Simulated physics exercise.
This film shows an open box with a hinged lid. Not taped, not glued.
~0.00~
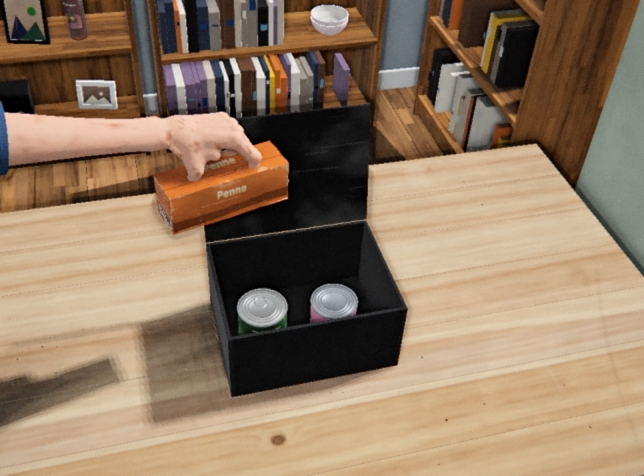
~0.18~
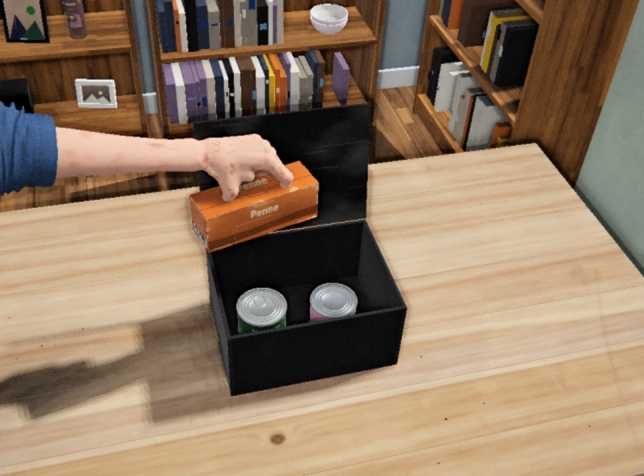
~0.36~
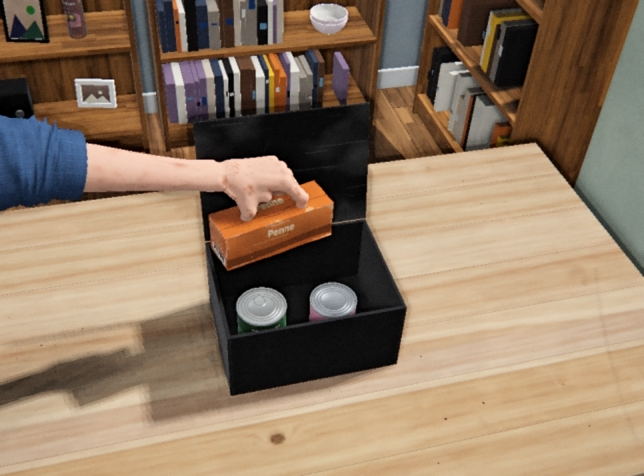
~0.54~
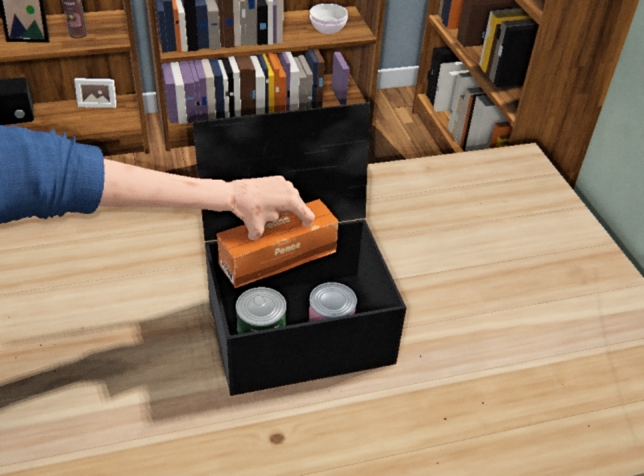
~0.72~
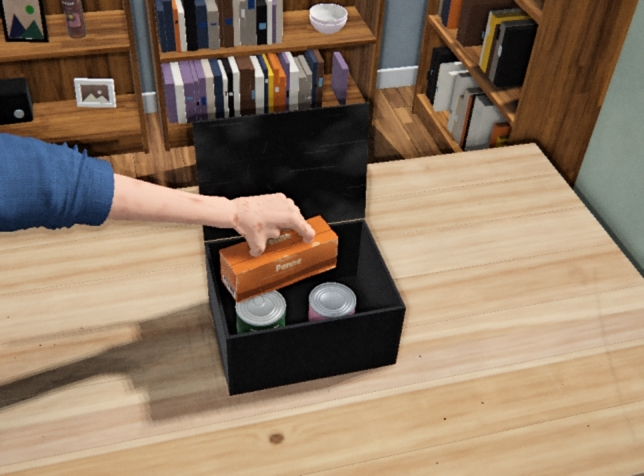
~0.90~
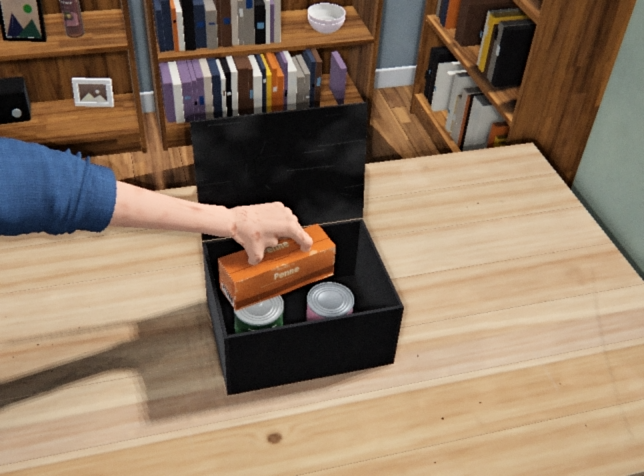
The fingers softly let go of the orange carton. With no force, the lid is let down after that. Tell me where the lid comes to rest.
Well, the lid goes all the way down, see.
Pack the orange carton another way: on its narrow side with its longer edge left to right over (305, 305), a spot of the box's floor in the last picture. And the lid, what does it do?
Once it's packed that way, the lid settles all the way.
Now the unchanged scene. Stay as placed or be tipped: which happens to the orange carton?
Result: The orange carton leans over.
Around 1.50 s, orange carton on its side near (270, 292).
Around 2.40 s, lid 66° above the rim; orange carton on its side near (269, 293).
Around 2.80 s, lid 22° above the rim; orange carton on its side near (269, 293).
Finally (3.5 s), lid shut; down or leaning hard in the box, orange carton; the other 2 still in place. Final places as the last picture's camera would see them, orange carton near (269, 293).
